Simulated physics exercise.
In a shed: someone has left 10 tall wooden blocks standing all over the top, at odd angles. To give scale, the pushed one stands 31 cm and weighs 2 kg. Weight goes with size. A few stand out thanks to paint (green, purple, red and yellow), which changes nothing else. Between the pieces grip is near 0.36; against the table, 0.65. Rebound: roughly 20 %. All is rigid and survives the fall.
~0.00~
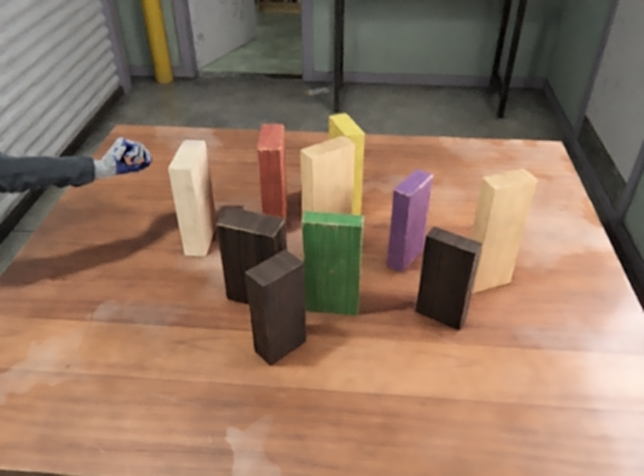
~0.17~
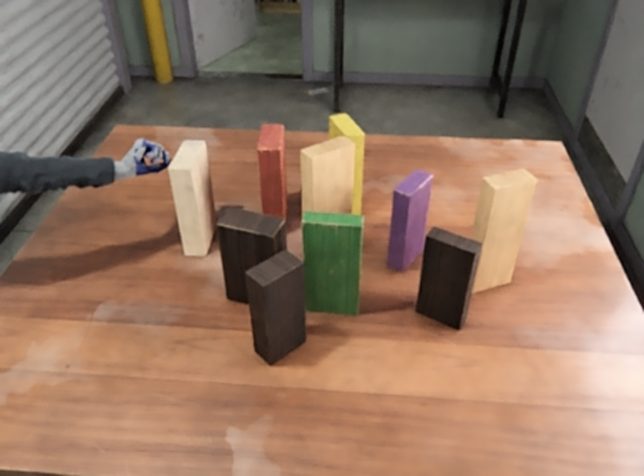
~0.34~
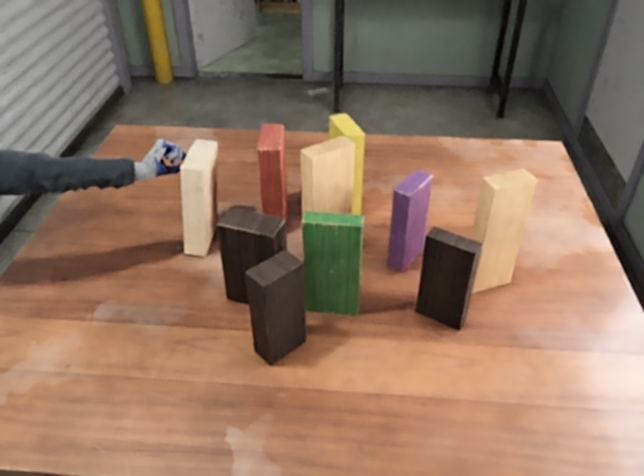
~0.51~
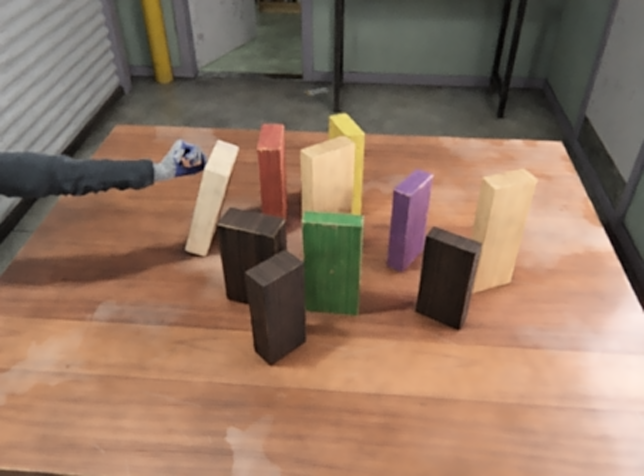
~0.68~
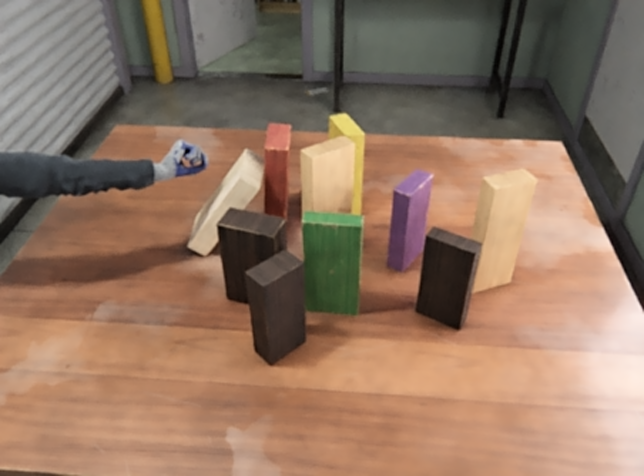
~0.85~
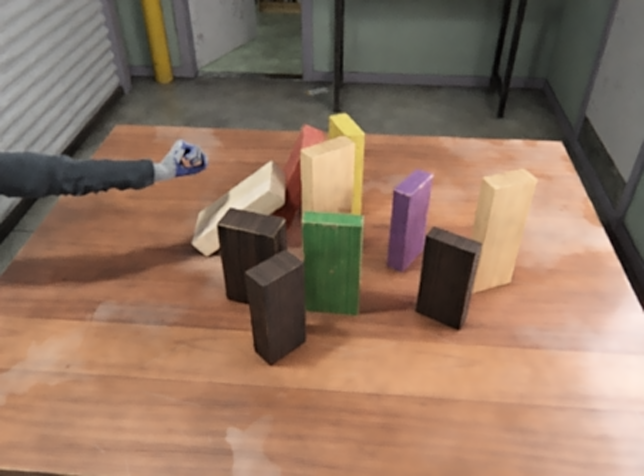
The clip shows a gloved hand reaching in from the left over a wooden table of upright blocks and pushing a pale block, which tips rightward against a red block, and the red one then leans to the right.
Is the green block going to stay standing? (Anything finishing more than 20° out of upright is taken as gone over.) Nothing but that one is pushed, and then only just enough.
It is left on its feet.
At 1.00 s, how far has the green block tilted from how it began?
Some 0 degrees.
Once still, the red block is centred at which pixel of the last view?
Roughly at (331, 202).
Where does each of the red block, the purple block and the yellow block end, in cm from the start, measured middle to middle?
I'd estimate red at 20 cm, purple at 0 cm and yellow at 20 cm.
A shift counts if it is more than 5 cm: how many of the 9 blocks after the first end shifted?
Shifted count - 2.
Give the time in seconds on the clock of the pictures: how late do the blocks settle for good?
1.5 s, roughly.
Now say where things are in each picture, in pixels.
In the first frame (each place is the centre of the face we see best), finger (144, 158) 8 cm from the first block; green block (331, 272); red block (272, 195); yellow block (354, 180); the others all in place.
In the second frame, finger (163, 159) 26 mm from the first block; green block (331, 272).
In the third frame, finger (182, 160) pushing; green block (331, 272); the others all in place.
In the fourth frame, finger (201, 160) pushing; green block (331, 272); the others all in place.
In the fifth frame, finger (201, 160) stopped; green block (331, 272); red block (275, 195) tilted 4°; one has shifted.
In the sixth frame, finger (201, 160) stopped; green block (331, 272); red block (294, 195) tilted 23°; yellow block (354, 180); 1 of the 9 other blocks over.
By 0.91 s, 1 of the 9 other blocks over; green block unmoved; red block tilted 34°.
By 1.00 s, 1 of the 9 other blocks over; green block unmoved; red block tilted 49°.
By 1.10 s, 2 of the 9 other blocks over; green block unmoved; red block tilted 68°.
By 1.16 s, 2 of the 9 other blocks over; green block unmoved; yellow block lying flat.
When it is over (1.6 s), 2 of the 9 other blocks over; green block unmoved; yellow block lying flat; red block lying flat. Seven left standing. In pixels of the last frame, middles, green block near (333, 266), yellow block near (398, 189).
